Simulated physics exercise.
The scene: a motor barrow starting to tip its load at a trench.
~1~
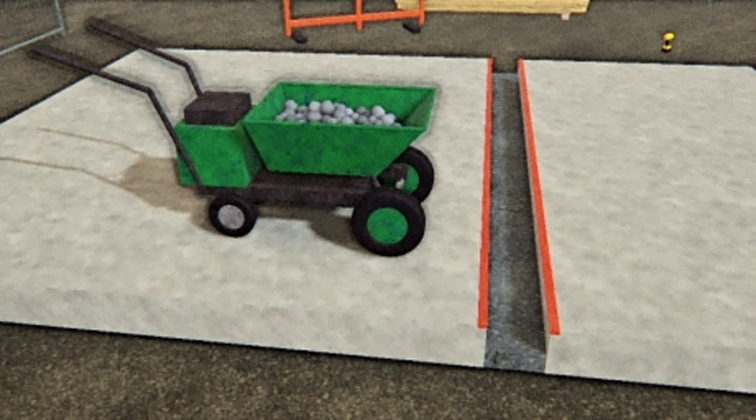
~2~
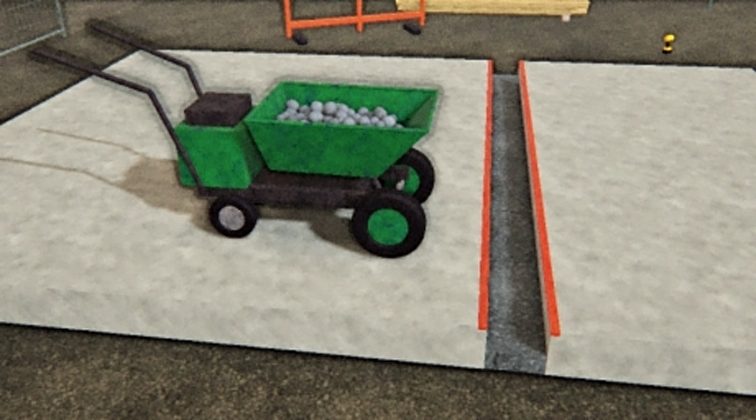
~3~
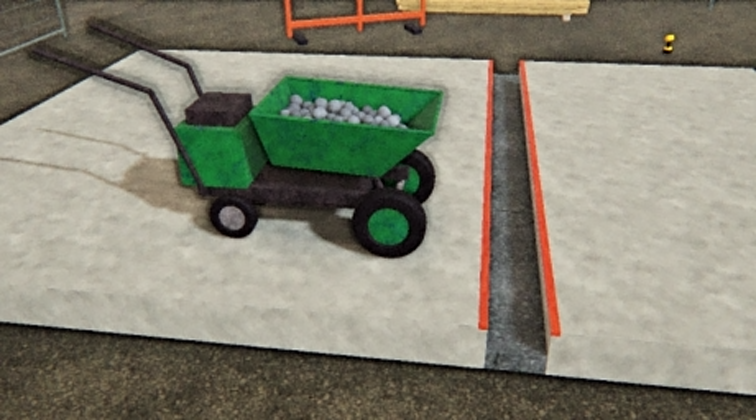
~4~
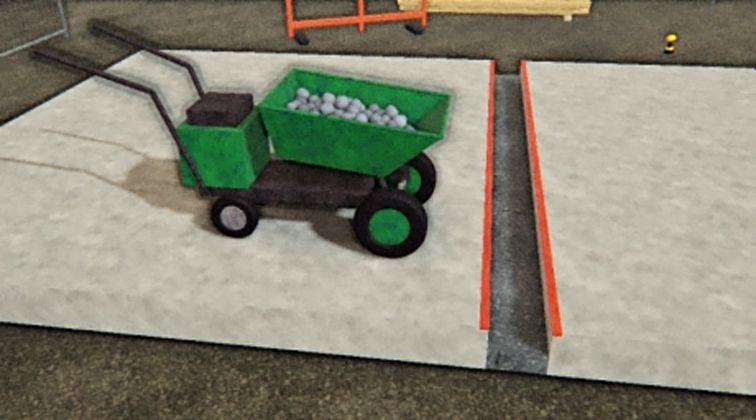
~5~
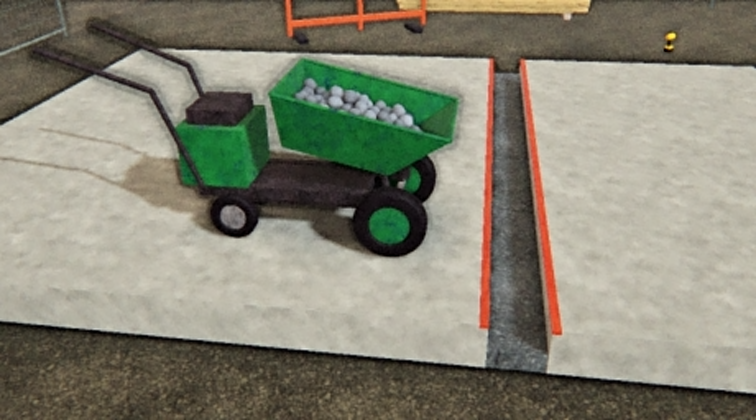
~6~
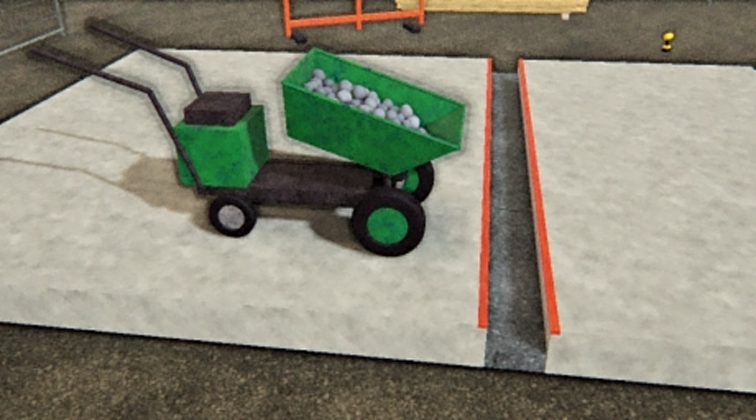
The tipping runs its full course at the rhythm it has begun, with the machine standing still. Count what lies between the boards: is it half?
In the trench: Over half.
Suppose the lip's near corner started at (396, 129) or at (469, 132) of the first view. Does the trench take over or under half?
One: Above a half. Two: Less than half.
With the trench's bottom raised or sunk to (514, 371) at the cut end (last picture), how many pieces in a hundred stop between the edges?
It comes to 80 per cent or so.
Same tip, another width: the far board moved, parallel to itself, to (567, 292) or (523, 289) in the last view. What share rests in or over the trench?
About 90 and 30 per cent.
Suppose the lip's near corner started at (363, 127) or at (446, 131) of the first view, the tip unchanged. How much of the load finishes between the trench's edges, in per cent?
In turn 60 and 40 in a hundred.
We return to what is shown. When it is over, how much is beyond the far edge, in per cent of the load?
It comes to 25 per cent or so.
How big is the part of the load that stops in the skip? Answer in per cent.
Near 0 %.
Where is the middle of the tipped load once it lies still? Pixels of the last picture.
Close to (522, 245).
Just after the last frame, skip tipped steeply; every one in the skip.
A moment on, skip tipped right over; roughly two thirds in the skip; roughly a quarter in or heaped over the trench; about a tenth beyond it; just a few falling.
Further on, skip tipped right over; just a few in the skip; the larger part in or heaped over the trench; roughly a quarter beyond it.
When it is over, skip tipped right over; the larger part in or heaped over the trench; roughly a quarter beyond it.
